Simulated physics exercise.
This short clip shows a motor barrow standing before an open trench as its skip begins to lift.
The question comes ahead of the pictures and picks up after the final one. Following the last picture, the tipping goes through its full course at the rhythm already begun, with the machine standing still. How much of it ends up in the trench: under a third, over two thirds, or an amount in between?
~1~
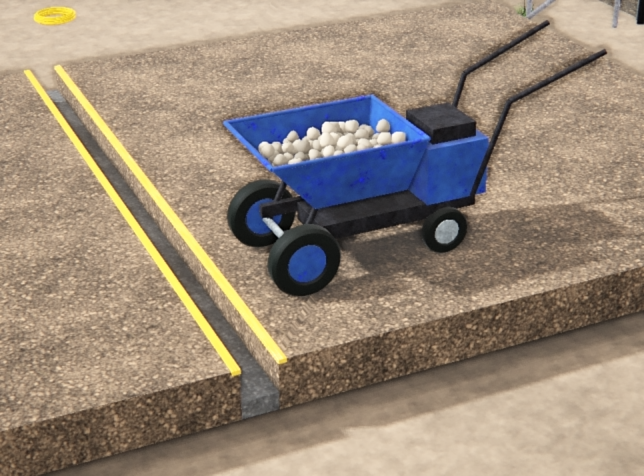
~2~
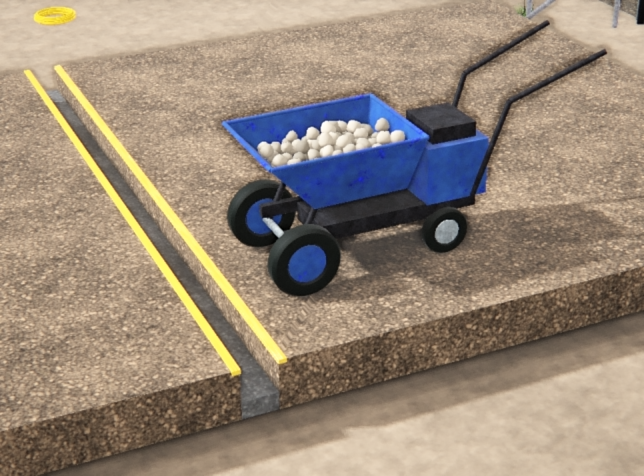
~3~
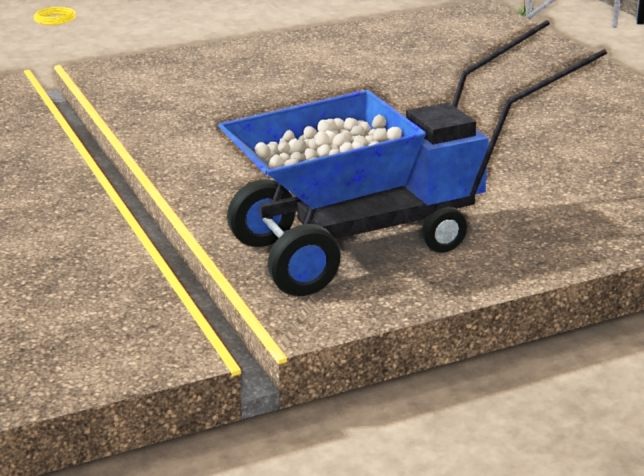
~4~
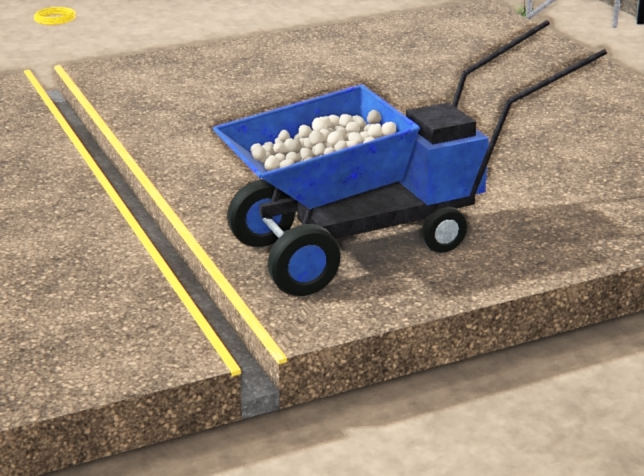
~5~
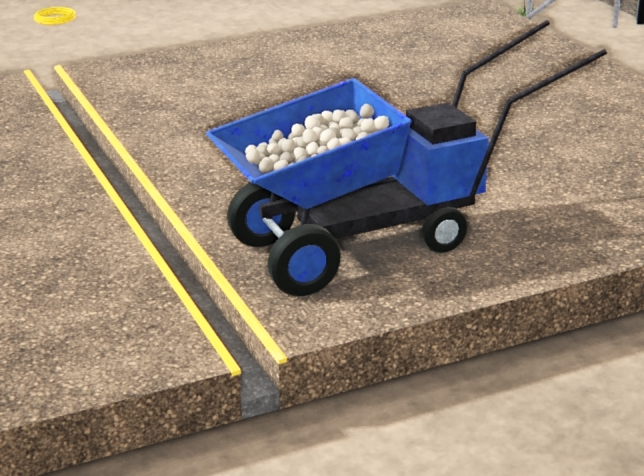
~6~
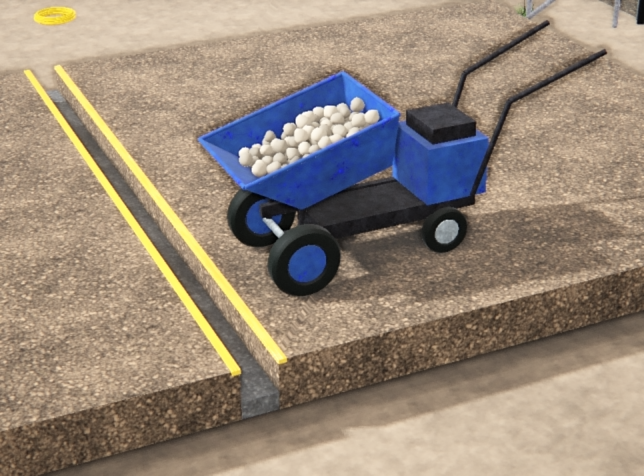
Honestly, the trench never gets a third of the load.
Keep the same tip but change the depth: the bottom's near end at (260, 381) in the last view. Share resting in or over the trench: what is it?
0 per cent, roughly.
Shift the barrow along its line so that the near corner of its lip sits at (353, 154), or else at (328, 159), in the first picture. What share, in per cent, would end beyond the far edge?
10 and 20 in a hundred, in that order.
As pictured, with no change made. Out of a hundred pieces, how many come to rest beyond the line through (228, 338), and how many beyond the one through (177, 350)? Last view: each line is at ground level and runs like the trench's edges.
The first comes to 90 %, the second to 60 %.
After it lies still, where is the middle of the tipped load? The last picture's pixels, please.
Near pixel (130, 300).
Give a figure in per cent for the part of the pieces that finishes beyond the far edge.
Near 85 %.
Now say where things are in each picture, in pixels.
Lip of the skip at (272, 170), level; top of the load at (340, 151), river pebbles; first edge of the trench at (260, 329); far edge at (215, 340), the trench under half as wide as the skip, and about as deep as wide, in the first picture.
Lip of the skip at (271, 171), level; top of the load at (348, 141), in the second picture.
Lip of the skip at (267, 173), tipped barely; top of the load at (344, 140), in the third picture.
Lip of the skip at (261, 176), tipped a little; top of the load at (356, 138), in the fourth picture.
Lip of the skip at (254, 181), tipped a little; top of the load at (349, 135), in the fifth picture.
Lip of the skip at (245, 188), tipped clearly; top of the load at (336, 132); first edge of the trench at (260, 329); far edge at (215, 340), in the sixth picture.
Soon, skip tipped steeply; all in the skip.
A while on, skip tipped right over; about two thirds in the skip; about a quarter beyond it; a stray few falling.
Towards the end, skip tipped right over; a small part in the skip; a stray few in or heaped over the trench; most beyond it.
Finally, skip tipped right over; a small part in the skip; a stray few in or heaped over the trench; most beyond it.
